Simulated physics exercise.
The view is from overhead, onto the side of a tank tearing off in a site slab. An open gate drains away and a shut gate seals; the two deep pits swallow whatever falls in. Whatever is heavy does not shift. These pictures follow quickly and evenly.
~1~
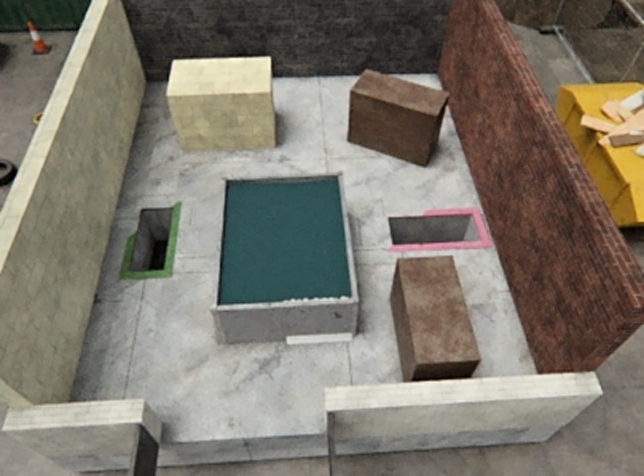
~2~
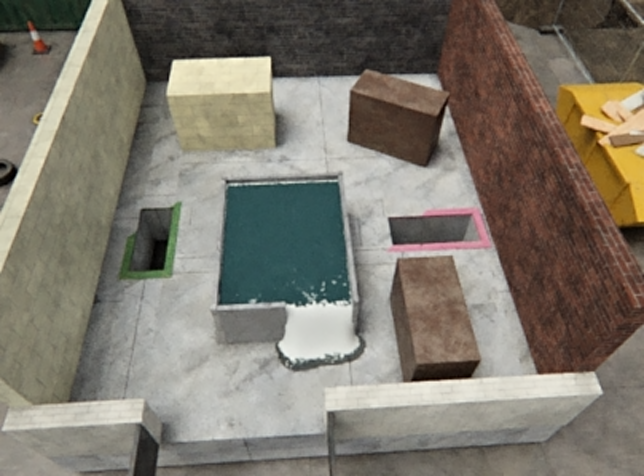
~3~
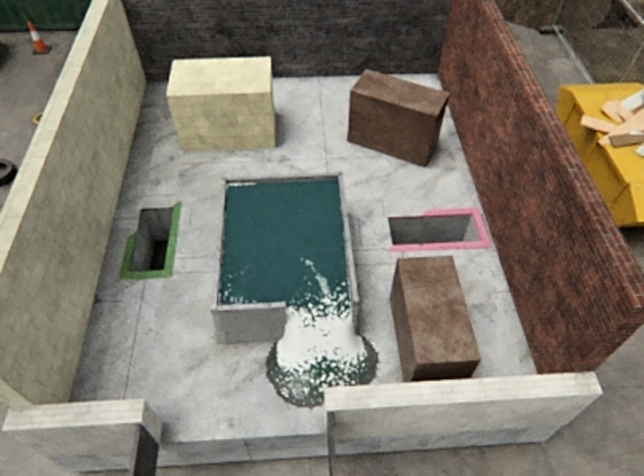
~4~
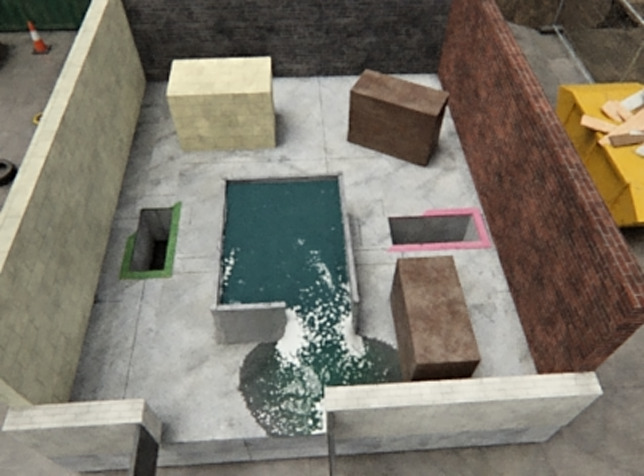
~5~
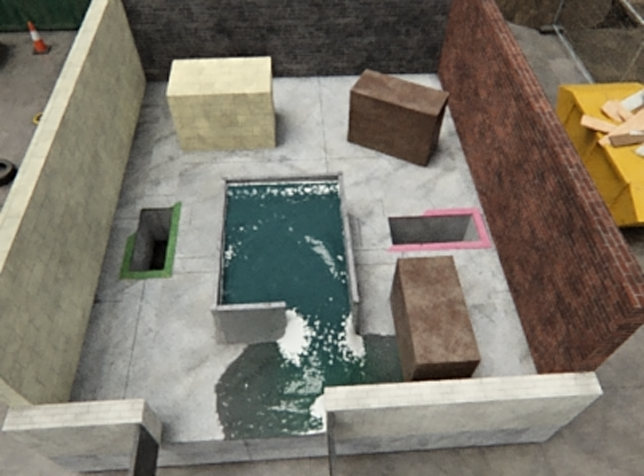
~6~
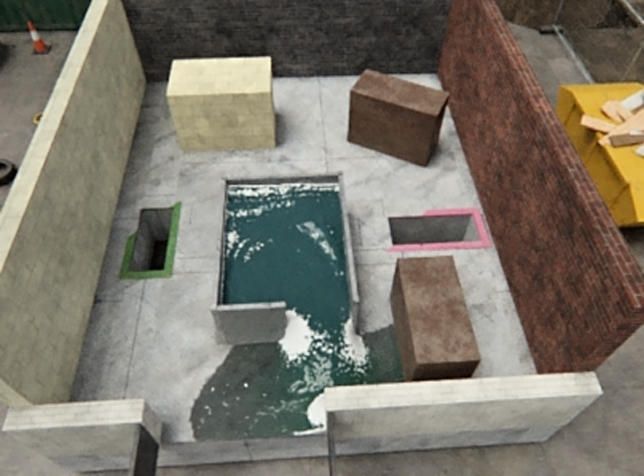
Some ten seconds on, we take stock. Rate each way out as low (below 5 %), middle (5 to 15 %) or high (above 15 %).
Ratings - gate: High; green pit: Low; pink pit: High.
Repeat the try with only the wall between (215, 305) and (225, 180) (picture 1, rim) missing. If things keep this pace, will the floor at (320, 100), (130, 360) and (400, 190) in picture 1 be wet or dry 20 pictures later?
First spot spared, second spot submerged, third spot spared.
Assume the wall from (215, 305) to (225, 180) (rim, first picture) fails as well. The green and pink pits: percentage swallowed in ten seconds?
The green pit gets 50 per cent and the pink pit 2 per cent.
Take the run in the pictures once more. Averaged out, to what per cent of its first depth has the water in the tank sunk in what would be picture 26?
My reading is 38 %.
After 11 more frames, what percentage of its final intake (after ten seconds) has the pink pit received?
Estimated share: About 0 %.
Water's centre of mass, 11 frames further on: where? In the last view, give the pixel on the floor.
I'd put it at around (323, 301).
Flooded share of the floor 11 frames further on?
My estimate is roughly 20 percent.
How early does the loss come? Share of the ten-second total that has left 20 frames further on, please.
I get 50 percent.
A moment on, water covers 10 % of the floor; the gate 9 %, the green pit 0 %, the pink pit 0 %.
Next, water covers 20 % of the floor; the gate 18 %, the green pit 0 %, the pink pit 0 %.
Then, water covers 35 % of the floor; the gate 27 %, the green pit 0 %, the pink pit 4 %.
Later, water covers 45 % of the floor; the gate 38 %, the green pit 0 %, the pink pit 11 %.
In the end, water covers 65 % of the floor; the gate 45 %, the green pit 0 %, the pink pit 19 %.
